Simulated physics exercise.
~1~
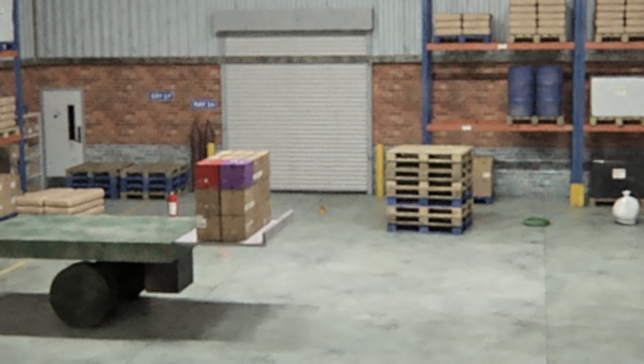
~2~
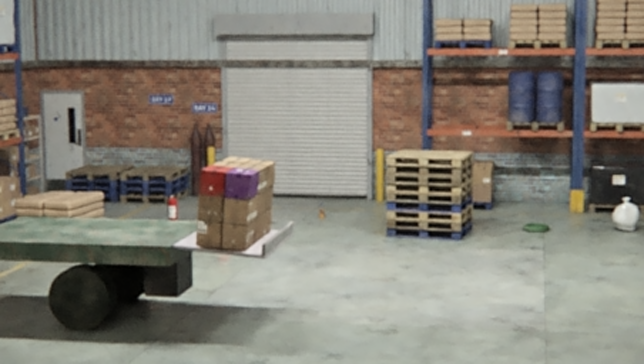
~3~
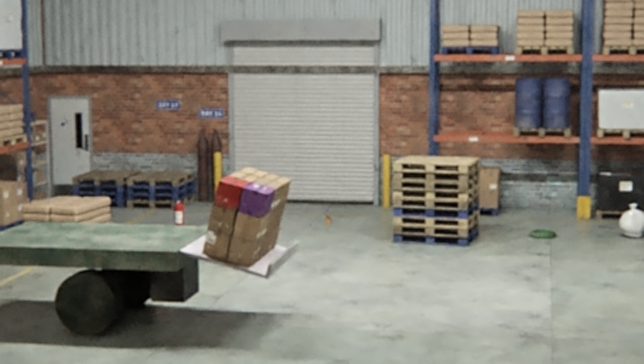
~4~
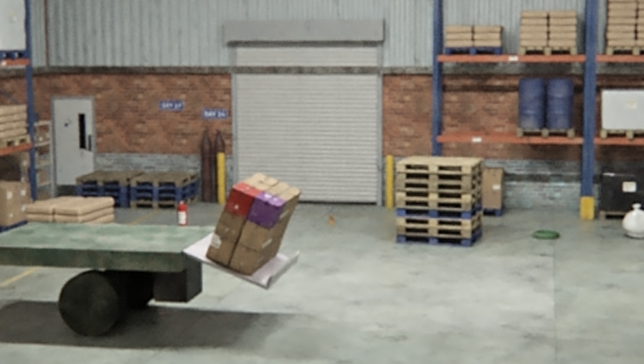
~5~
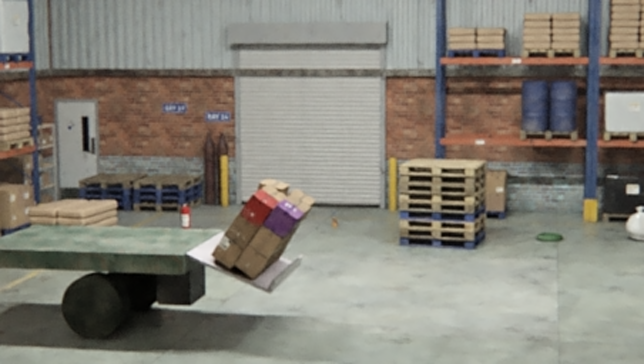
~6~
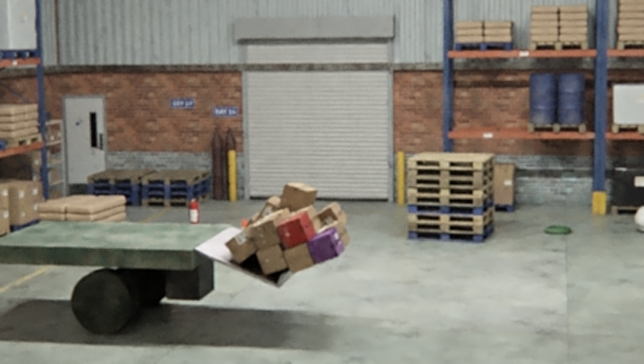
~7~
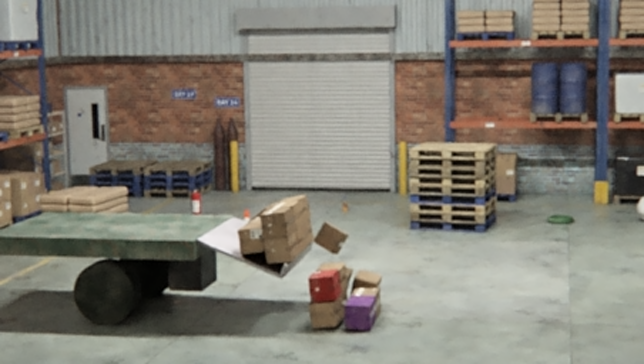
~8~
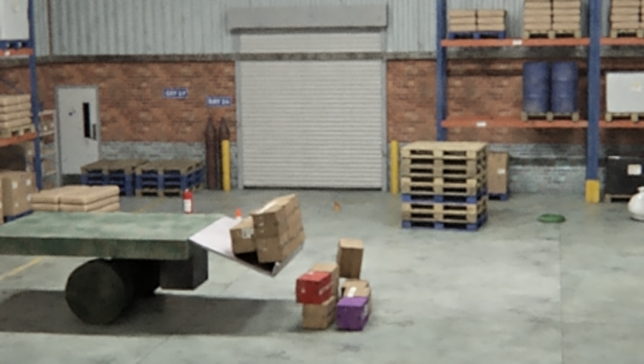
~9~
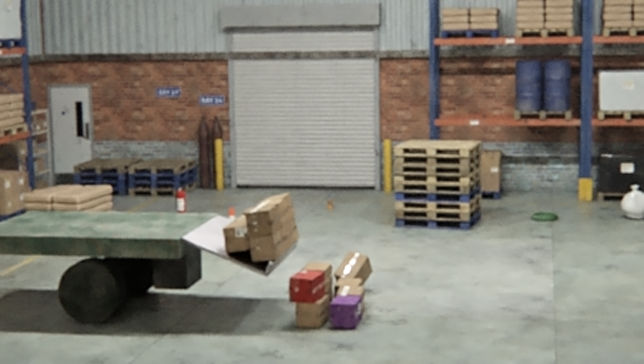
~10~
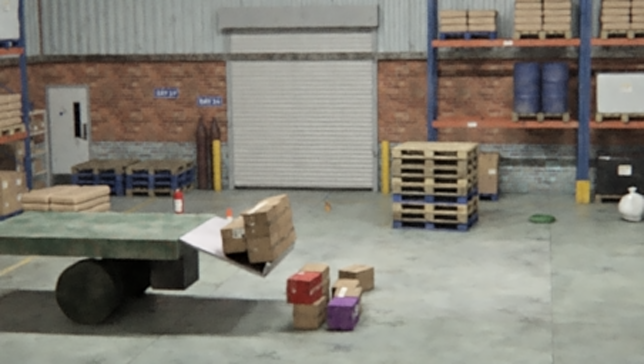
The clip shows a stack of taped cartons on a flap behind a flat-bed in a warehouse; the flap tilts down, the stack leans right and topples, and several cartons, including the red and purple ones, drop to the floor while others stay on the sloping flap.
